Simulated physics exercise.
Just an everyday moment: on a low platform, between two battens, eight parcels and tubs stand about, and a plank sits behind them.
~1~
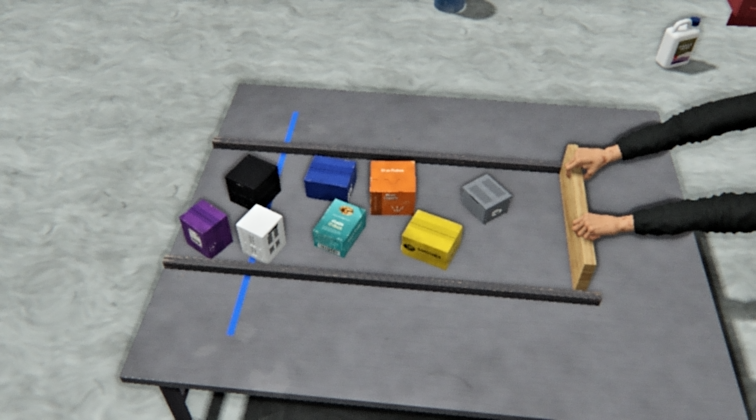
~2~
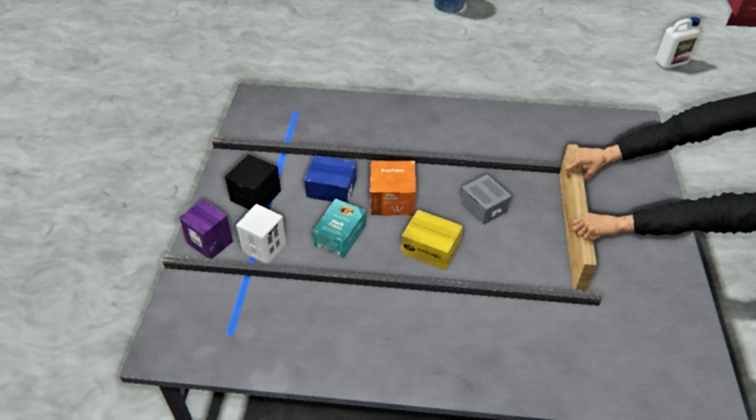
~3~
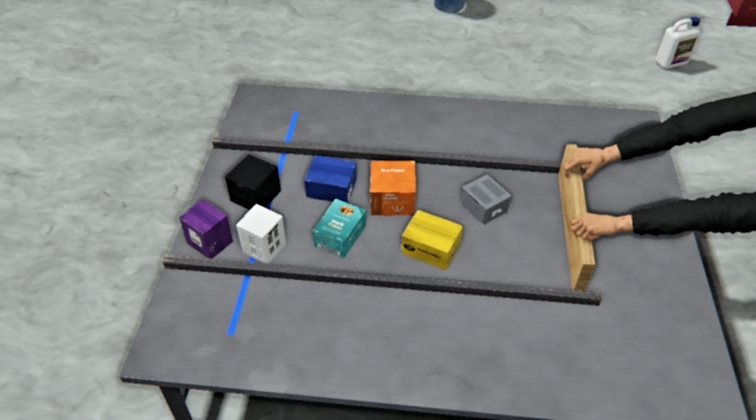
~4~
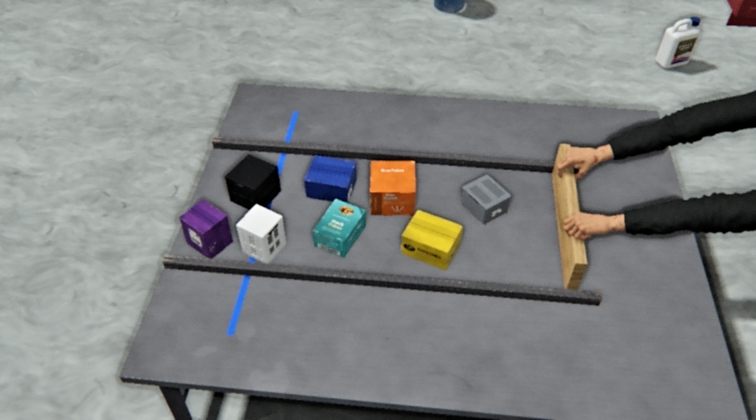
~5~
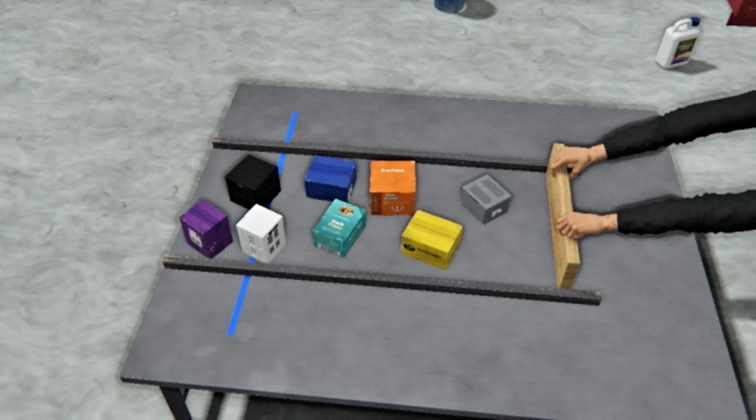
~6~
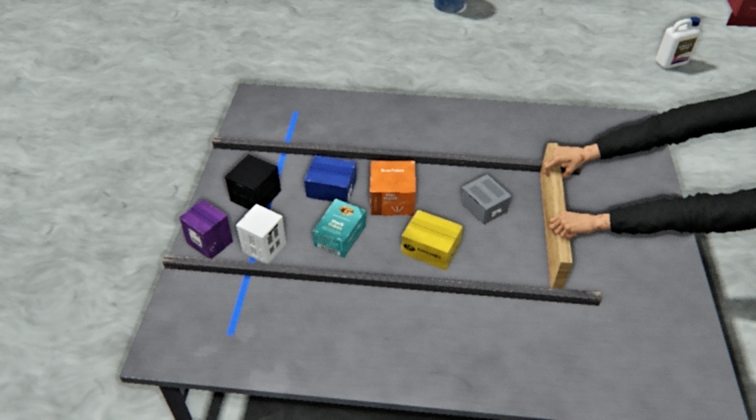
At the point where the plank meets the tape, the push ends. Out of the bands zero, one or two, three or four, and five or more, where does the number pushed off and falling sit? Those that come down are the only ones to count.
The tally of falls will come to three or else four.
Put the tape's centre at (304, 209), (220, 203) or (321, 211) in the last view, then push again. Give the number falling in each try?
The counts: 2, 6 and 1.
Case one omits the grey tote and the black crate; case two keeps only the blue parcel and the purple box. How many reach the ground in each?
The number is 2 for the first case and 2 for the second.
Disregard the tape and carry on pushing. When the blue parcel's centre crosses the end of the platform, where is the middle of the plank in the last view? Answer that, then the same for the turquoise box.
The blue parcel gives roughly (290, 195), the turquoise box roughly (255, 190).
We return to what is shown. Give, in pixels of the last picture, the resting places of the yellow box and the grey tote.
In the last picture they sit at about (233, 230) and about (259, 174).
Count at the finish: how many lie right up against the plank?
The number is 2.
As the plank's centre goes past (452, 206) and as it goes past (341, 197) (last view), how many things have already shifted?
At the first spot 2, then 8.
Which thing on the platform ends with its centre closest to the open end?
That would be the turquoise box.
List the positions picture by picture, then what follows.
In the first frame, purple box (207, 230); black crate (254, 184); white crate (262, 235); plank (576, 215); tape (268, 206).
In the second frame, black crate (254, 184); orange box (392, 188).
In the third frame, white crate (262, 235); blue parcel (331, 180).
In the fourth frame, purple box (207, 230); yellow box (432, 240).
In the fifth frame, black crate (254, 184); grey tote (485, 200).
In the sixth frame, purple box (207, 230); black crate (254, 184); white crate (262, 235); plank (555, 213); tape (268, 206).
Soon after, none off yet; purple box at rest near (207, 230); black crate at rest near (254, 184); white crate at rest near (262, 235).
By the end, the number that fall off is three or four; fallen, blue parcel, white crate, black crate and purple box.
